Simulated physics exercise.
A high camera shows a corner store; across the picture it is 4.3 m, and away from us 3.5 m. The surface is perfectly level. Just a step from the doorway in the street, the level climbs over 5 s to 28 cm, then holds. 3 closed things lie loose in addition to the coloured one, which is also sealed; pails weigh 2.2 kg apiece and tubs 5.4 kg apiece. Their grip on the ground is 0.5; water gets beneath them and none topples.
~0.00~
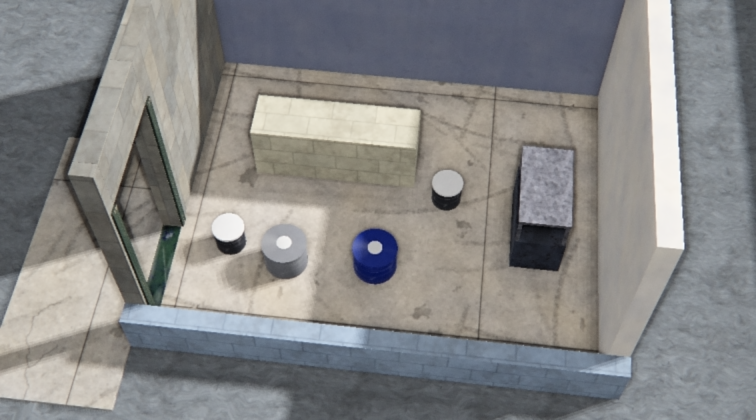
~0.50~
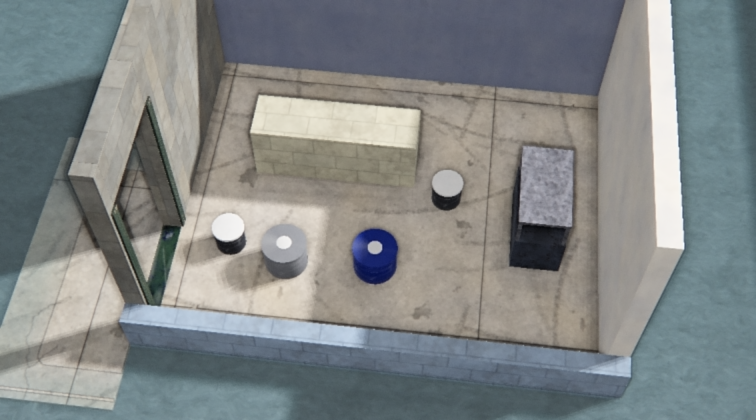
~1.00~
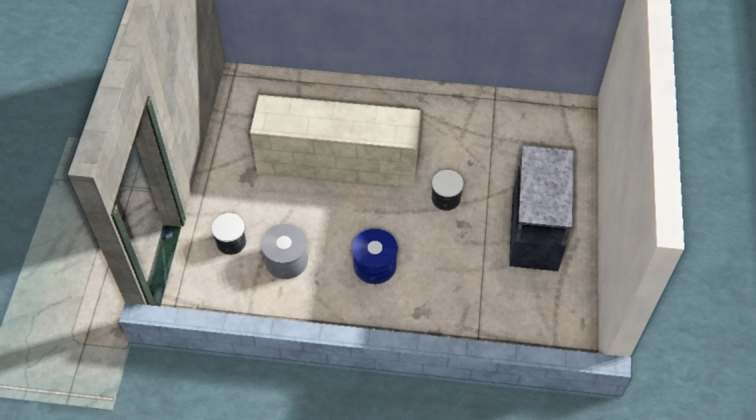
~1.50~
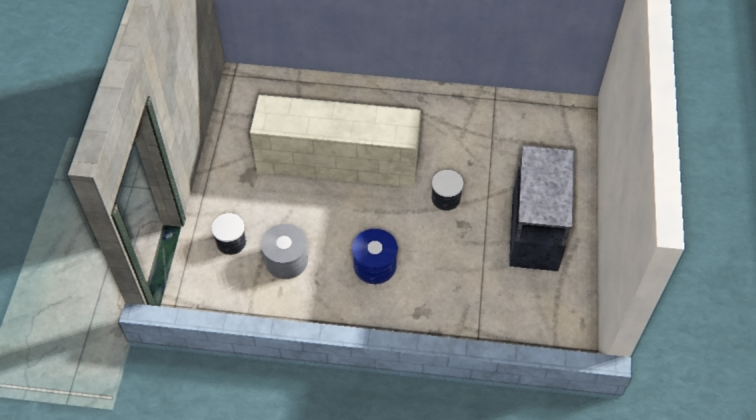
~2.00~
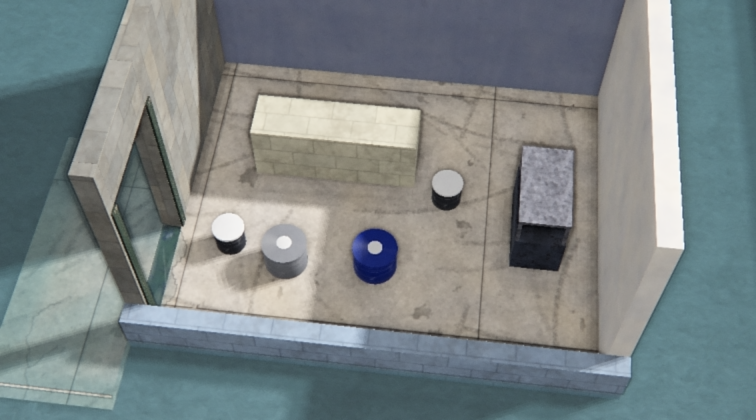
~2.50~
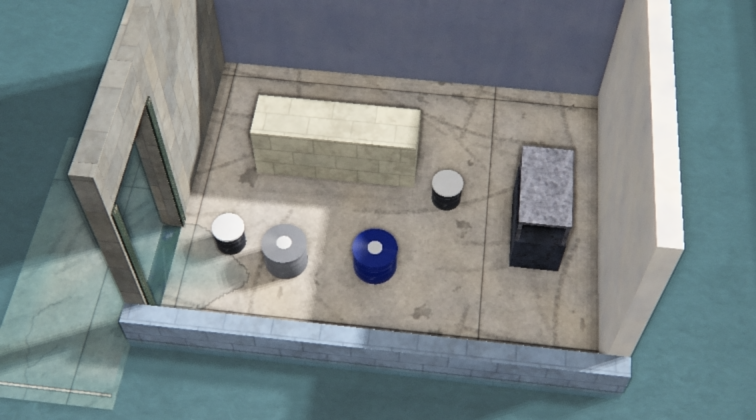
The video shows a roofless corner store from above as bluish-green water covers the street, deepens over the paving outside the left doorway and reaches just inside, while the blue tub and three other round containers stay still.
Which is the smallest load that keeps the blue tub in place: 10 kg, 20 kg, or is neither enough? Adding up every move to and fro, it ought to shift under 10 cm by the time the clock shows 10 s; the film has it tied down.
Pick: None of them.
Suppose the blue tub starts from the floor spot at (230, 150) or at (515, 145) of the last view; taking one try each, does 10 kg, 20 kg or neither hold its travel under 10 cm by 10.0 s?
In order: Even the lighter mass works; both fall short.
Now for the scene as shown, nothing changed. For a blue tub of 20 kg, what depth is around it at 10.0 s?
Close to 13 cm deep.
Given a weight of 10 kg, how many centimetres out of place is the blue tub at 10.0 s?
Roughly 200 cm.
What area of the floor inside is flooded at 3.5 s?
Somewhere about 2.5 m2, give or take.
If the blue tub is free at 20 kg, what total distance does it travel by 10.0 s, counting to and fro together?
200 cm.
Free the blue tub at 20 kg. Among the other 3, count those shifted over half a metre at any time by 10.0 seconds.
The total is 3.
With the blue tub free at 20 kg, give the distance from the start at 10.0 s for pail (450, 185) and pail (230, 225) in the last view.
They've ended up 140 cm and 200 cm away, in that order.
After 3.5 s the blue tub would be 0 cm from its start with 10 kg and 0 cm from its start with 20 kg; 0 cm of water round it then.
After 4.5 s the blue tub would be 1 cm from its start with 10 kg and 0 cm from its start with 20 kg; 4 cm of water round it then.
After 7.0 s the blue tub would be 113 cm from its start with 10 kg and 36 cm from its start with 20 kg; 8 cm of water round it then.
After 10.0 s the blue tub would be 202 cm from its start with 10 kg and 187 cm from its start with 20 kg; 13 cm of water round it then.
